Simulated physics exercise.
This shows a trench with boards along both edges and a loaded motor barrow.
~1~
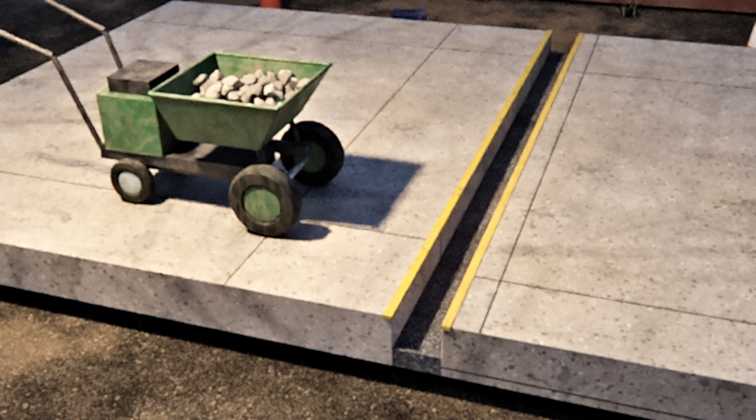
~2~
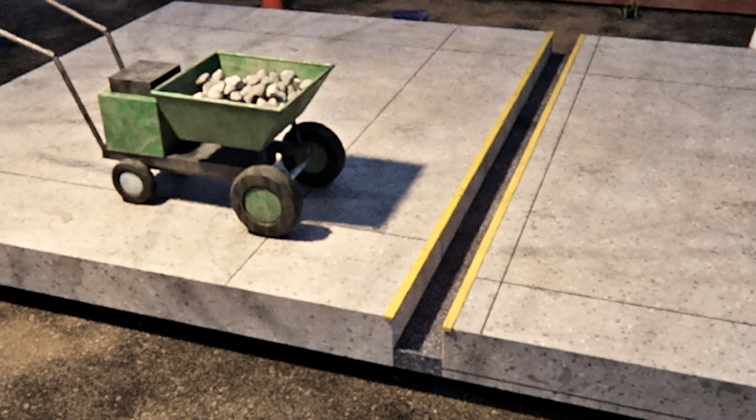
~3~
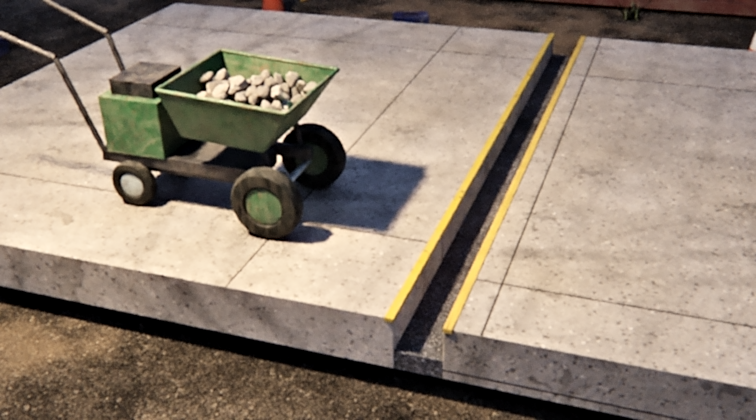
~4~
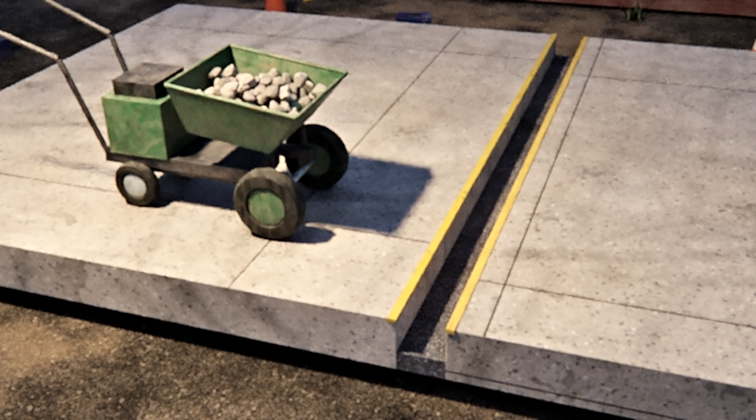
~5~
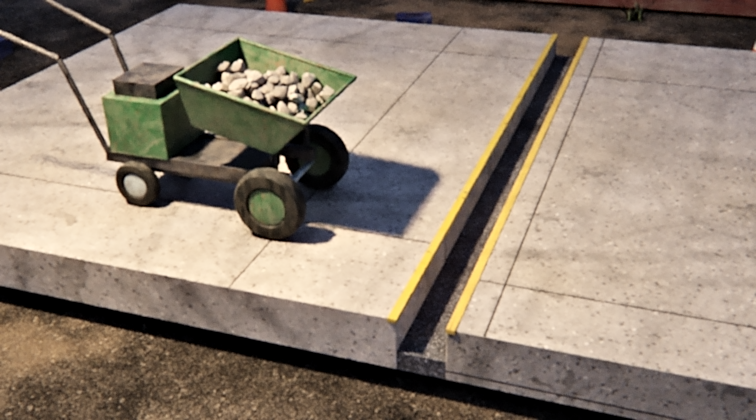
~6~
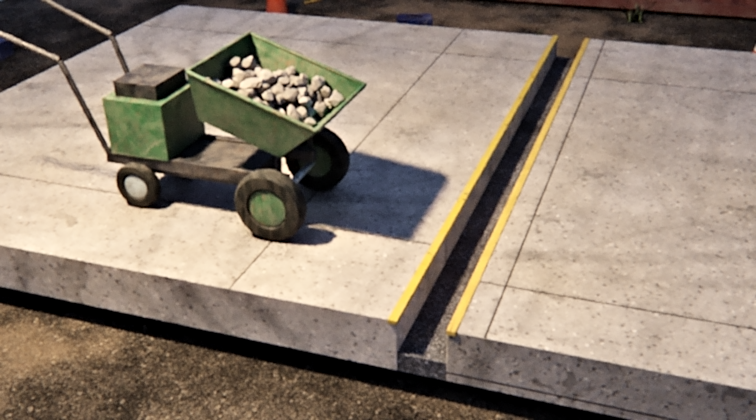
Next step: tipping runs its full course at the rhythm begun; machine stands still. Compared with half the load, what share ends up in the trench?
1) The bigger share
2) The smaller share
2.
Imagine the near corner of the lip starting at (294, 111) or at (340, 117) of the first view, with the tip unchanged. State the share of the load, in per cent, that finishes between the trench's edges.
Estimates: 60 %, 80 %.
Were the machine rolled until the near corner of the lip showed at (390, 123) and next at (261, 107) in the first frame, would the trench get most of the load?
For the first try, shy of half; for the second, shy of half.
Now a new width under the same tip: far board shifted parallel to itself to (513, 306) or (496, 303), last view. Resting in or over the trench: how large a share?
40 % then 40 %, roughly.
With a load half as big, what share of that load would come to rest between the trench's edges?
30 per cent, roughly.
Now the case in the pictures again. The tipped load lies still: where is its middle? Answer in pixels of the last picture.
(434, 227).
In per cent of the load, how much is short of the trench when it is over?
Estimate: Around 55 per cent.
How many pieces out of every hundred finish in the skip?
It comes out at some 10 in a hundred.
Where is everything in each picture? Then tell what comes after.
In the first picture, lip of the skip near (278, 109), level; top of the load near (245, 92), broken stones; first edge of the trench near (406, 282); far edge near (462, 292), the trench under half as wide as the skip, and about as deep as wide.
In the second picture, lip of the skip near (281, 111), level; top of the load near (229, 90).
In the third picture, lip of the skip near (287, 114), tipped barely; top of the load near (233, 90).
In the fourth picture, lip of the skip near (296, 118), tipped a little; top of the load near (241, 88).
In the fifth picture, lip of the skip near (306, 123), tipped a little; top of the load near (241, 80).
In the sixth picture, lip of the skip near (317, 132), tipped clearly; top of the load near (239, 82); first edge of the trench near (411, 287); far edge near (467, 297).
Shortly afterwards, skip tipped steeply; the whole lot in the skip.
Next, skip tipped right over; the bulk in the skip; near a quarter short of the trench; only a few falling.
Some moments later, skip tipped right over; near a quarter in the skip; near half short of the trench; near a quarter in or heaped over the trench.
In the end, skip tipped right over; a little in the skip; near half short of the trench; near a third in or heaped over the trench; none at all beyond it.
